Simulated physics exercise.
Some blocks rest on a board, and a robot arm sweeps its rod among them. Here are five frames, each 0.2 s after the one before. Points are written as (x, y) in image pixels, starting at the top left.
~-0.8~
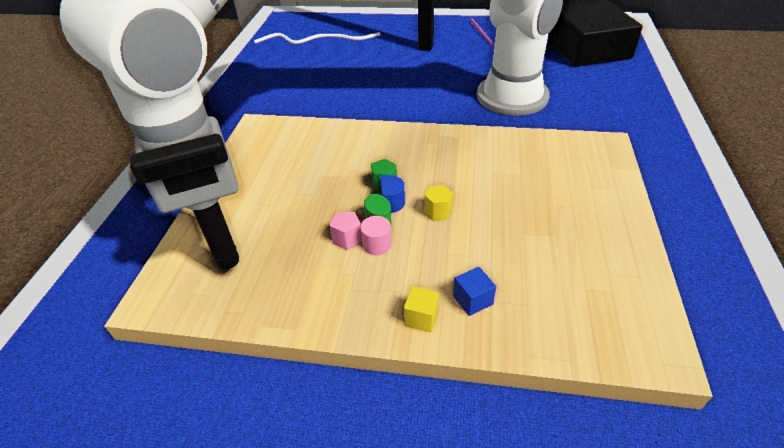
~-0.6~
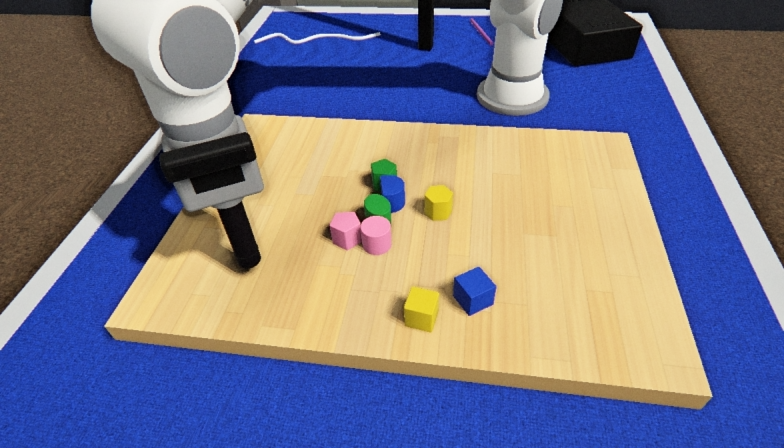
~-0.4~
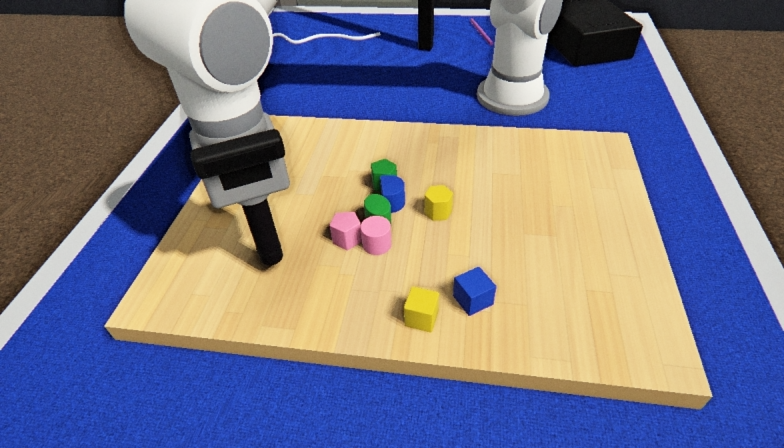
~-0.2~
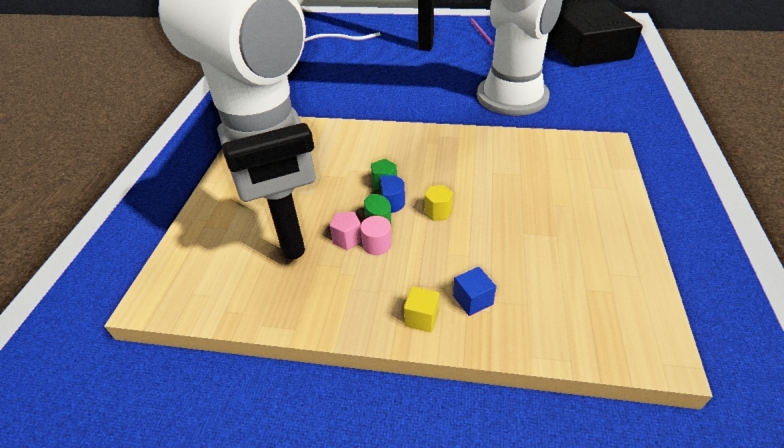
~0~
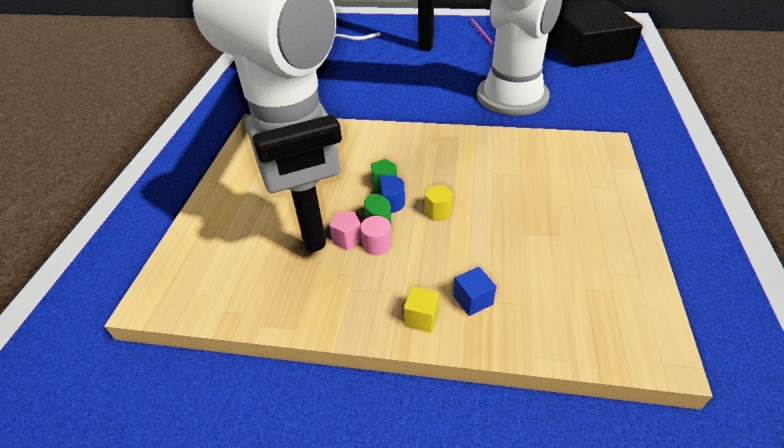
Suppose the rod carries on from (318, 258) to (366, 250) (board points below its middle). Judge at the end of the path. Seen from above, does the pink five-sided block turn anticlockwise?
I'd say yes.
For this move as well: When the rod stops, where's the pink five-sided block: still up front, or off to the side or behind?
The rod moves past it.
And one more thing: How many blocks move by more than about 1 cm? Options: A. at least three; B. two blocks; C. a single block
My answer is option B.
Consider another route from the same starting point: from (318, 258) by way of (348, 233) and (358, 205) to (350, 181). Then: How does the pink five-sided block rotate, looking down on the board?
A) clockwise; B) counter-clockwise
A (clockwise)
What follows on the original path. Halfway along, rod at (341, 240); pink five-sided block at (348, 219), turned 15° anticlockwise.
At the end, rod at (365, 237); pink five-sided block at (356, 216), turned 55° anticlockwise; pink disc at (388, 223); green oval unmoved.
